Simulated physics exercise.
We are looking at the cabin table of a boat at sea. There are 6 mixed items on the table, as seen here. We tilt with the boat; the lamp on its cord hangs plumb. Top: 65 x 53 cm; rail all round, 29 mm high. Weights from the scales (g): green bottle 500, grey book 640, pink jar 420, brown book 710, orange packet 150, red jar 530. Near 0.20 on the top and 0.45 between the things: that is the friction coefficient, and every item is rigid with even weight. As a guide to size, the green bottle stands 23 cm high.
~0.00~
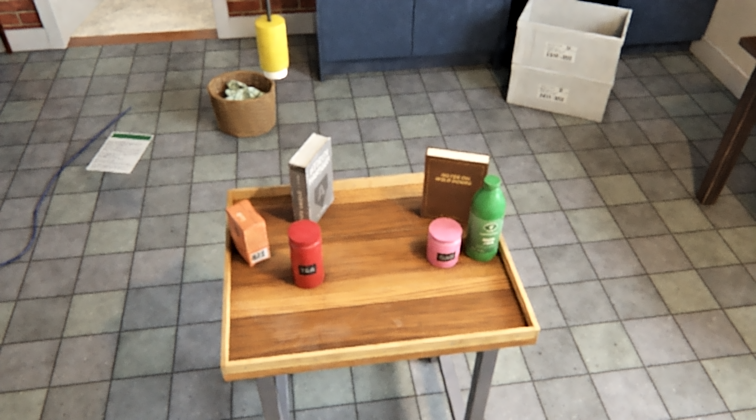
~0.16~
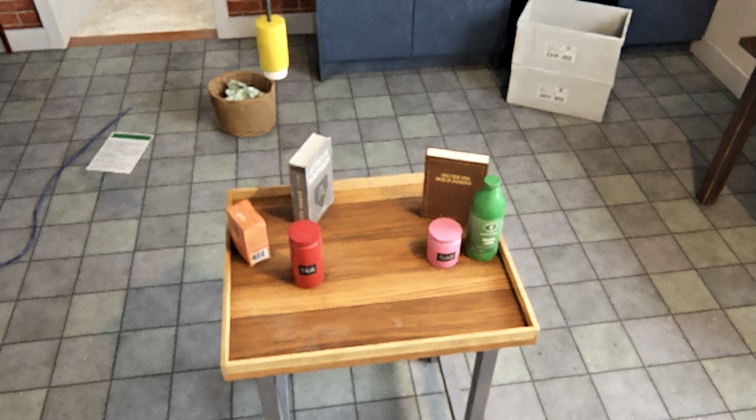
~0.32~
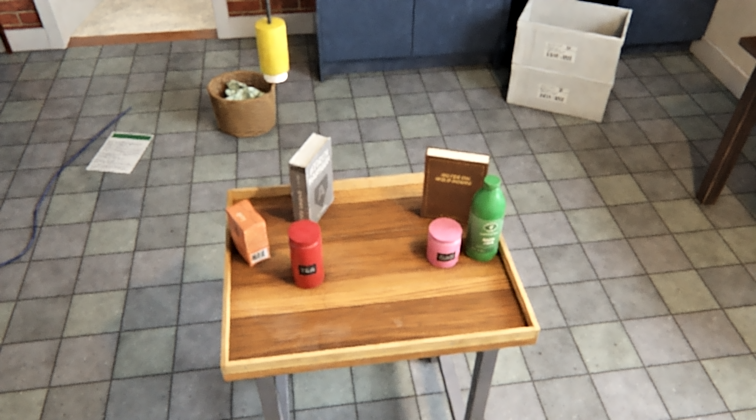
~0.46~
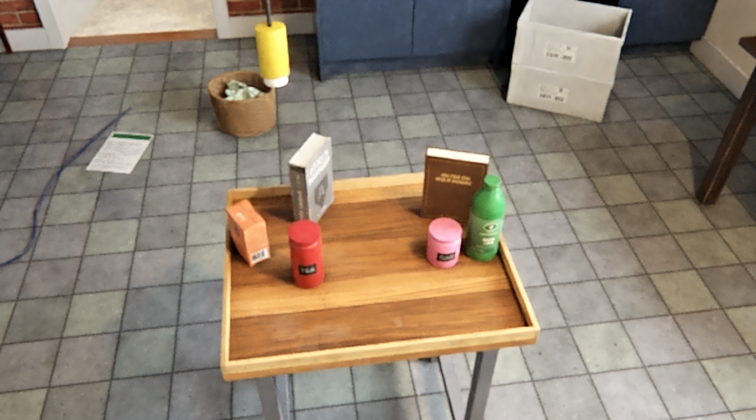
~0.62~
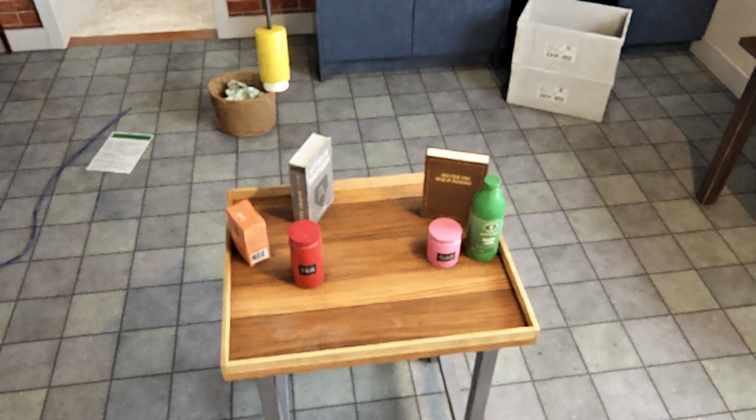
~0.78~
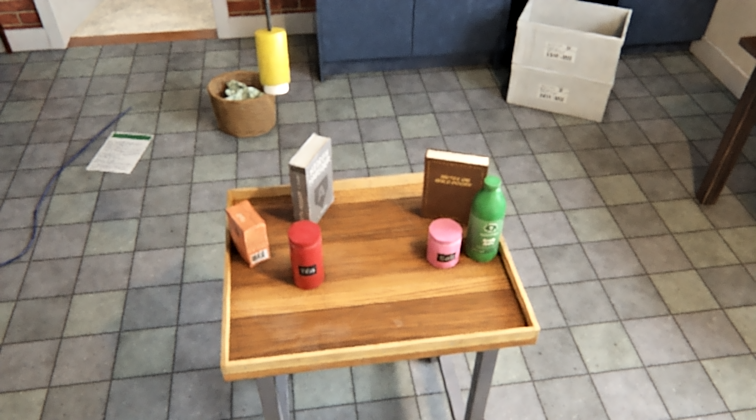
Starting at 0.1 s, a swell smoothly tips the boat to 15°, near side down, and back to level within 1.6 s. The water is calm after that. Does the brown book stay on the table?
Yes.
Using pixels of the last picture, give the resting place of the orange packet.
Around (248, 269).
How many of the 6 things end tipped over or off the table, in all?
Total count: 1.
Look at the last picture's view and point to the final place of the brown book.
Around pixel (453, 247).
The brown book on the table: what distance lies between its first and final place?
It ends up around 18 cm from its start.
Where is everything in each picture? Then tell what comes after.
The first frame shows boat level; brown book (454, 188); green bottle (486, 217).
The second frame shows boat level; pink jar (444, 243); orange packet (248, 233).
The third frame shows heel 3°, near side down; red jar (306, 255); green bottle (486, 217).
The fourth frame shows heel 6°, near side down; grey book (312, 182); pink jar (444, 243).
The fifth frame shows heel 11°, near side down; orange packet (248, 233); red jar (306, 255).
The sixth frame shows heel 14°, near side down; brown book (454, 188); green bottle (487, 218).
After 0.98 s, heel 15°, near side down; brown book tipped 24° from how it sat near (452, 199); green bottle slid 2 cm; orange packet slid 2 cm.
After 1.18 s, heel 11°, near side down; brown book tipped 55° from how it sat near (449, 226); green bottle slid 12 cm; pink jar slid 7 cm.
After 1.28 s, heel 8°, near side down; brown book tipped 57° from how it sat near (450, 235); green bottle slid 18 cm; pink jar slid 10 cm.
After 1.38 s, heel 5°, near side down; brown book tipped 57° from how it sat near (452, 242); green bottle slid 23 cm; pink jar slid 13 cm.
At rest (2.2 s), tipped over on the table, brown book; not toppled but over 5 cm from the start, green bottle, grey book, pink jar, orange packet and red jar. In the last view, brown book near (453, 247).
